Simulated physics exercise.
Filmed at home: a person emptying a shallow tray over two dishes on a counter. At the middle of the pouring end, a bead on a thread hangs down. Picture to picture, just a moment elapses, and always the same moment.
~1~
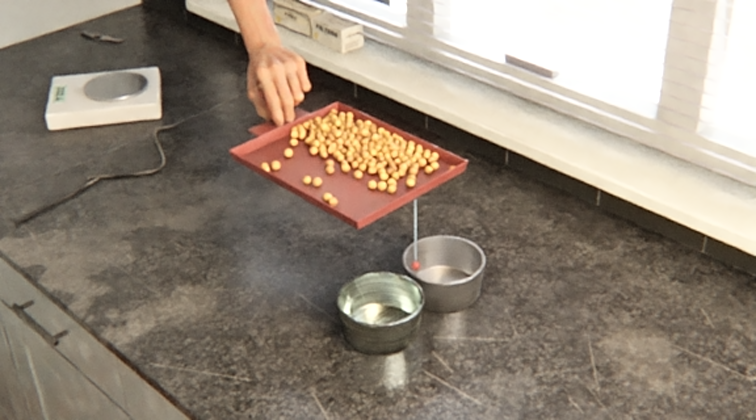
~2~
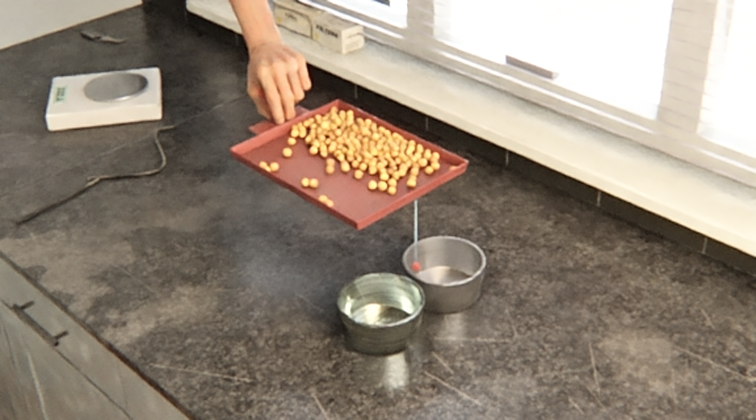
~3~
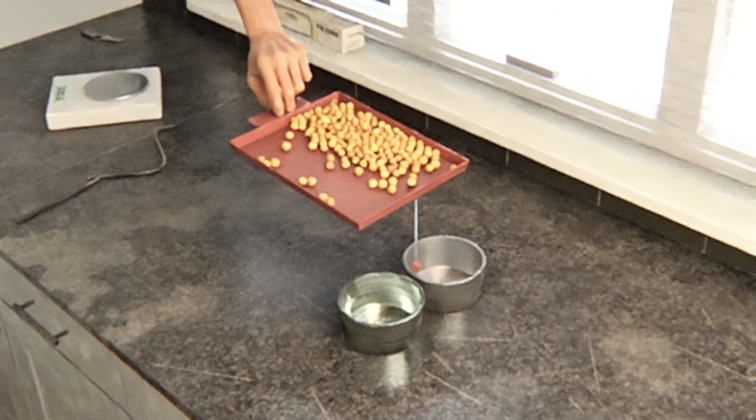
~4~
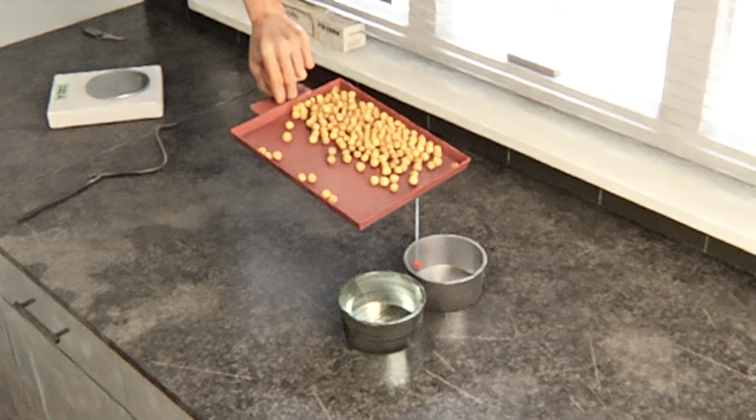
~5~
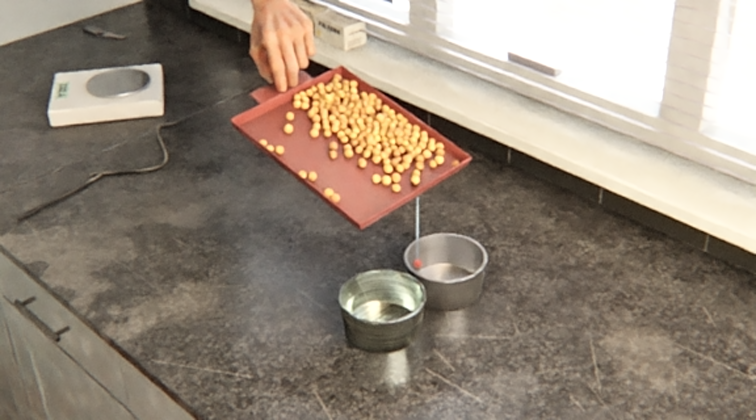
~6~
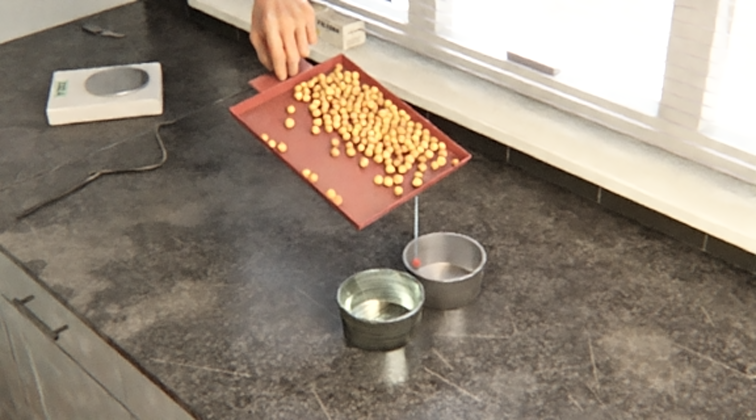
In this clip, a hand holds a red tray of small round beads above two metal dishes on a dark counter, gradually raising the handle end so the tray slopes more steeply while the beads shift slightly.
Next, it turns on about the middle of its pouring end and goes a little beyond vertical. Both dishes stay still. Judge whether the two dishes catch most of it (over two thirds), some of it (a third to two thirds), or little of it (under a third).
They catch some of it.
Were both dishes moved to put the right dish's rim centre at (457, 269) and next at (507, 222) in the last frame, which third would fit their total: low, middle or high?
The two tries come out as over two thirds and less than a third in turn.
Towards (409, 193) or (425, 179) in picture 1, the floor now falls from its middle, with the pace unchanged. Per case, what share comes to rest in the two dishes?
The first try yields 40 percent and the second 60 percent.
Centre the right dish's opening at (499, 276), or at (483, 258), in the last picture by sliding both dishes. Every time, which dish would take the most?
The leftmost dish, then the leftmost dish.
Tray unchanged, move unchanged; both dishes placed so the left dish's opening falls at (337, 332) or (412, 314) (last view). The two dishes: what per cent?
Trial 1: 70 percent; trial 2: 80 percent.
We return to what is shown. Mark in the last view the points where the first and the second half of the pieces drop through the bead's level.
The leading part at (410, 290), the rest of it at (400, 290).
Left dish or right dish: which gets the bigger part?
The one on the left.
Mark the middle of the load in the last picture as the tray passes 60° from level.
The middle of the load sits near (401, 196).
Soon, tray tipped steeply; about two thirds on the tray; a stray few in the left dish; a small part outside both; about a quarter in the air.
A while on, tray tipped right over; a stray few on the tray; about a third in the left dish; a stray few in the right dish; about half outside both; a small part in the air.
Towards the end, tray tipped past a quarter turn; about half in the left dish; a stray few in the right dish; about half outside both.
Finally, tray tipped past a quarter turn; about half in the left dish; a stray few in the right dish; about half outside both.
